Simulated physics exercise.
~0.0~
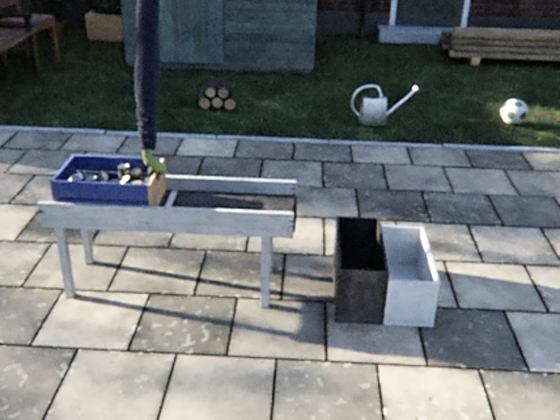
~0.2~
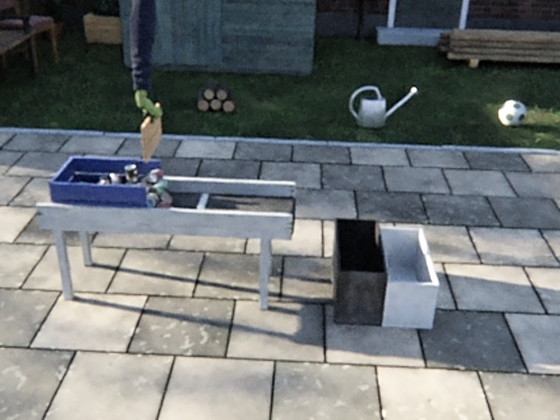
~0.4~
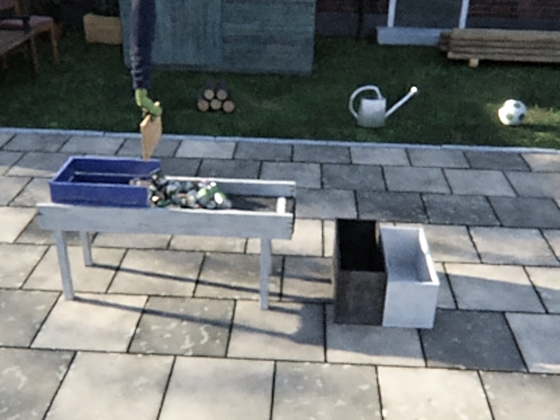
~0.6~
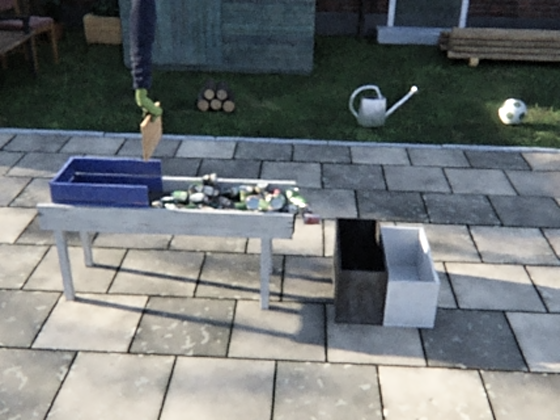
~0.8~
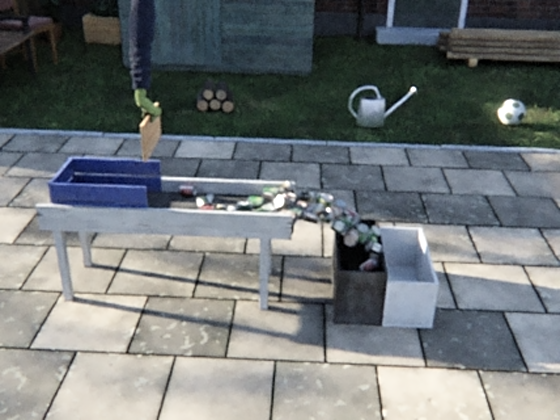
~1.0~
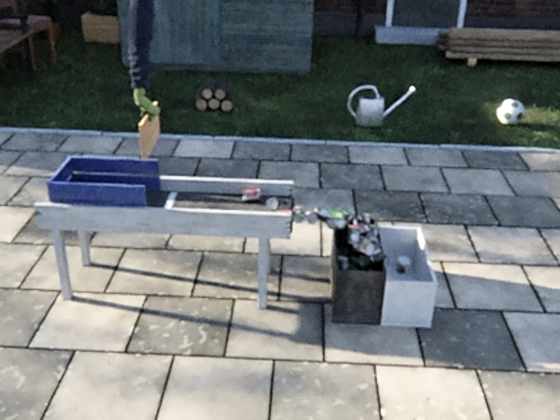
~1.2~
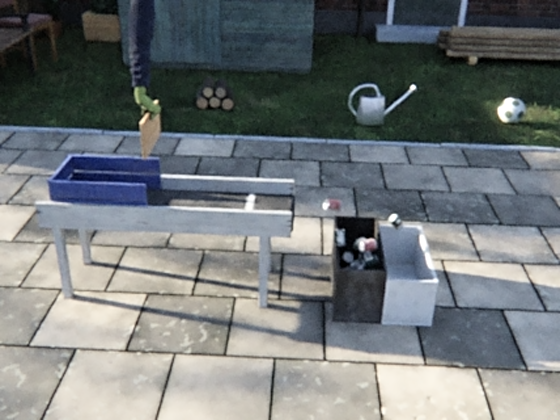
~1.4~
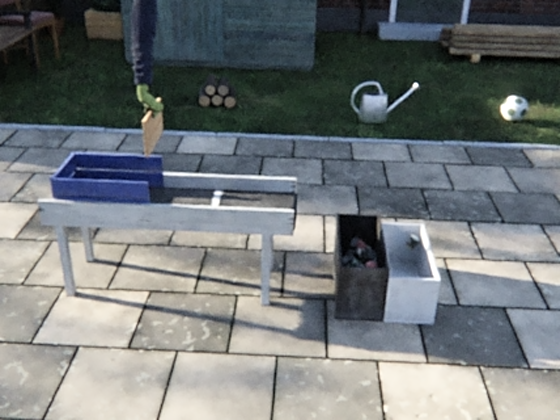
Gloved hand lifting a gate from a blue pen, small tins riding a belt right and dropping mostly into a black box.
